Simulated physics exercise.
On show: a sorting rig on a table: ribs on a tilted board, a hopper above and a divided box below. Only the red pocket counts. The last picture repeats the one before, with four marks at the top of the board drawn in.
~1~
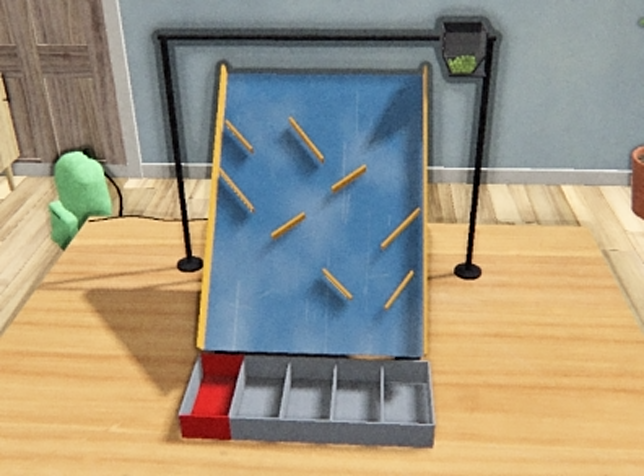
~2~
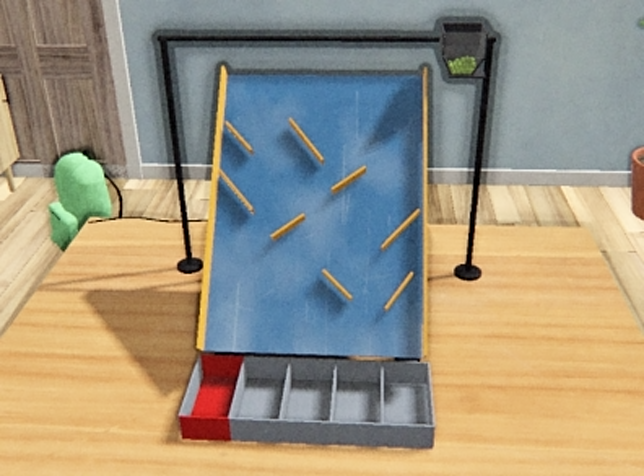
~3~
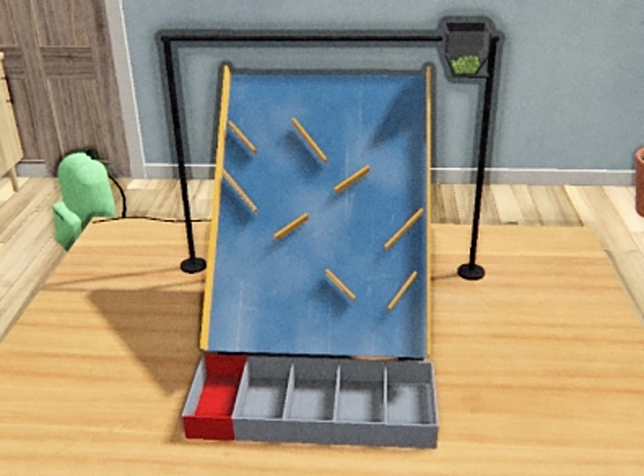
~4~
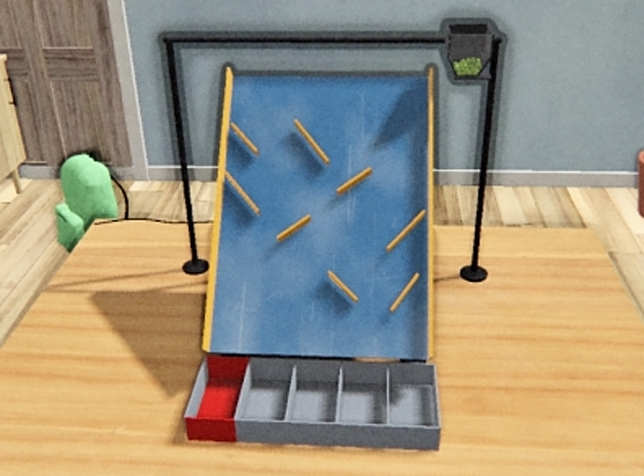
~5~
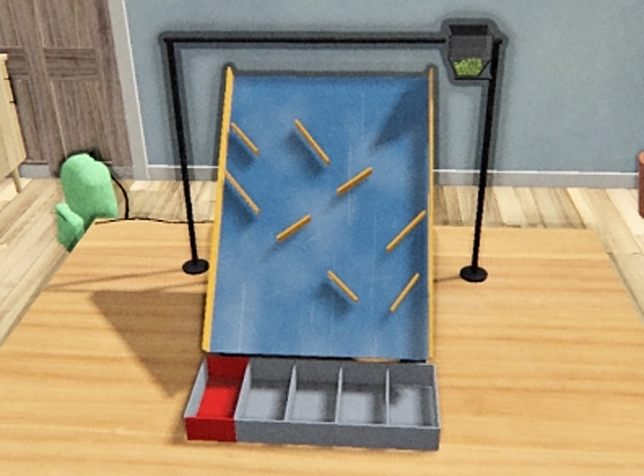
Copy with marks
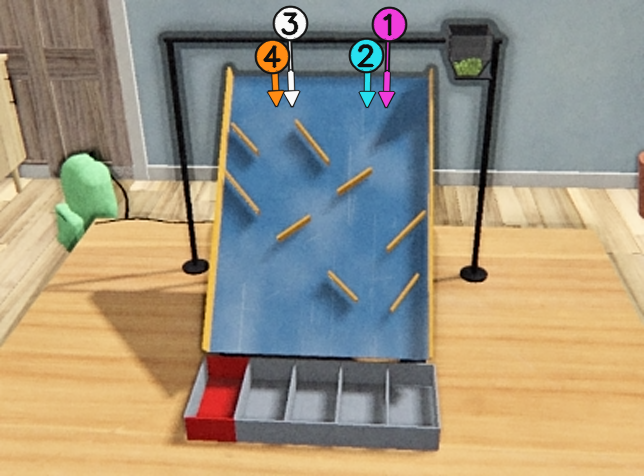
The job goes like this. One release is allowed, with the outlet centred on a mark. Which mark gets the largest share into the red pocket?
Best: 4.
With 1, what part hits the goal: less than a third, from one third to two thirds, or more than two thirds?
Mark 1 gives less than a third.
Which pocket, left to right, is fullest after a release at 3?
The first from the left.
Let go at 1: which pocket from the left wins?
It is the fourth one.
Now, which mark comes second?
Here it is mark 3.
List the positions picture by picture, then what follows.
The first picture shows hopper near (461, 64), dried peas, door shut.
The second picture shows ribs (226, 122) to (251, 149), (290, 118) to (322, 159), (219, 169) to (252, 209).
The third picture shows ribs (335, 189) to (369, 166), (275, 236) to (307, 214), (385, 247) to (422, 209).
The fourth picture shows ribs (329, 271) to (357, 300), (391, 310) to (418, 274).
The fifth picture shows red pocket near (211, 428), number 1 of 5 from the left.
On the marked copy, mark 1 meets the board at (386, 101); mark 2 meets the board at (367, 101); mark 3 meets the board at (291, 100); mark 4 meets the board at (276, 100).
With 1, a small share in the red pocket, all but a few in other pockets.
With 2, close to a quarter in the red pocket, close to two thirds in other pockets.
With 3, close to half in the red pocket, close to half in other pockets, only a few outside the box.
With 4, the bulk in the red pocket, close to a quarter in other pockets.
